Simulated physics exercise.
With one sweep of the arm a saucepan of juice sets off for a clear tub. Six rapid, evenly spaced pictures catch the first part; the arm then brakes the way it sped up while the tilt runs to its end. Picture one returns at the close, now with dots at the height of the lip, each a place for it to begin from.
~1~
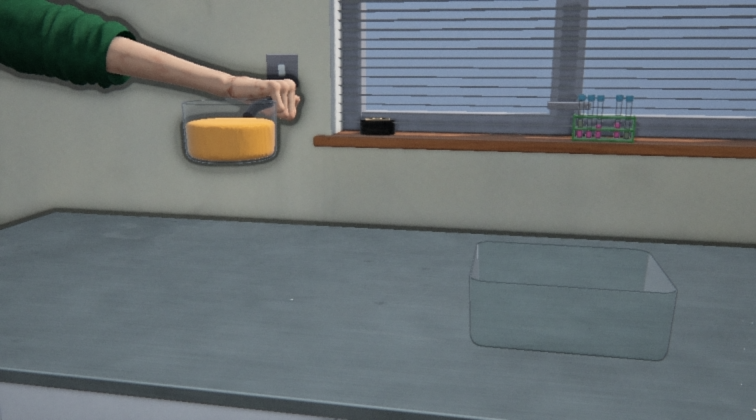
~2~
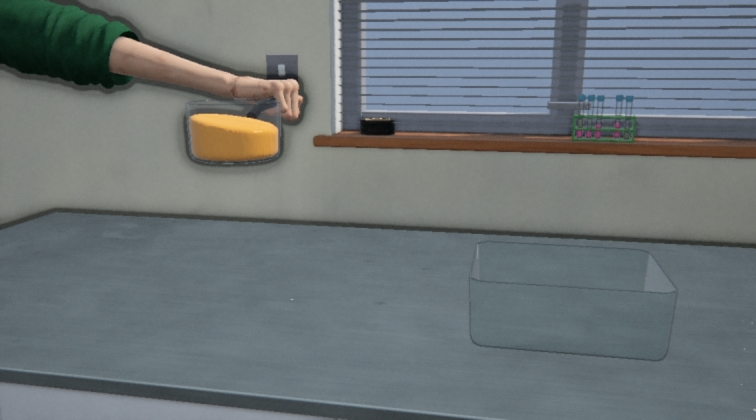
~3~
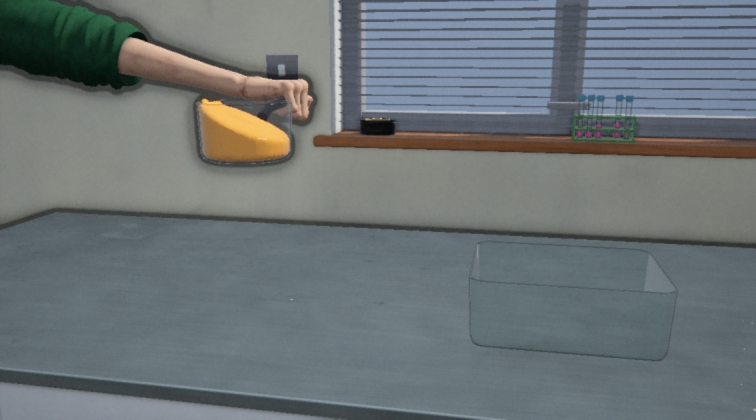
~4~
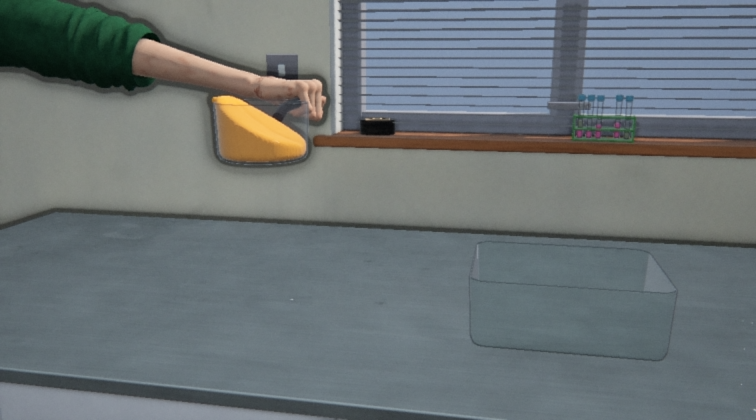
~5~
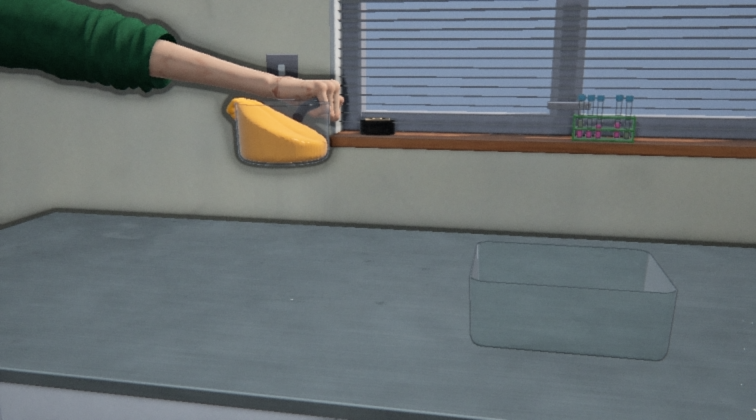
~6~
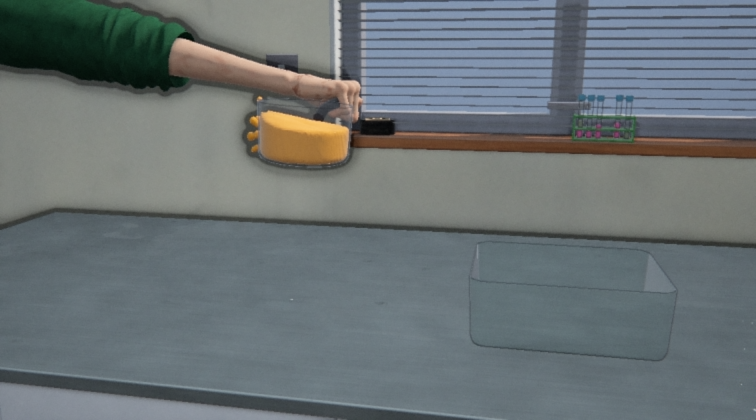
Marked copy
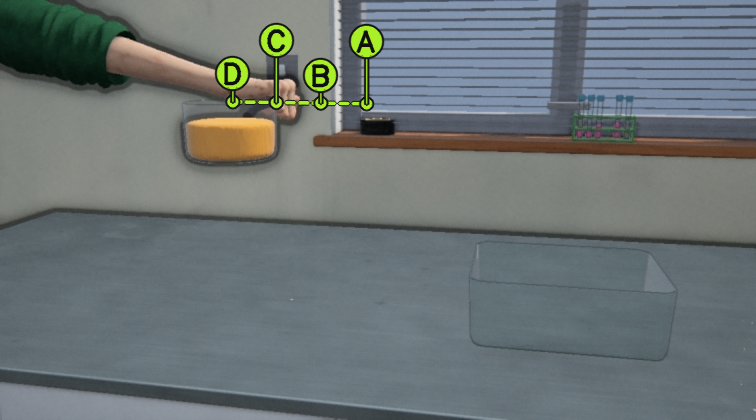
An arm carries a saucepan of juice rightward as the juice sloshes over its left rim.
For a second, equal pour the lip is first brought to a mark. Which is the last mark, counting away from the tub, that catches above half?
Take B.
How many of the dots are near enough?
Two.
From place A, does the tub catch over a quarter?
Yes, clearly.
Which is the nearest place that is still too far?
Place C.
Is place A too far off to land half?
No, that is safe.
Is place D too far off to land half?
Yes.
On the marked copy, A at (366, 103); B at (320, 103); C at (276, 102); D at (232, 101).
Choosing A, about 83 % lands in the tub, 6 % falls short and 11 % goes beside or beyond.
Choosing B, about 64 % lands in the tub, 26 % falls short and 9 % goes beside or beyond.
Choosing C, about 32 % lands in the tub, 61 % falls short and 7 % goes beside or beyond.
Choosing D, about 2 % lands in the tub, 97 % falls short.
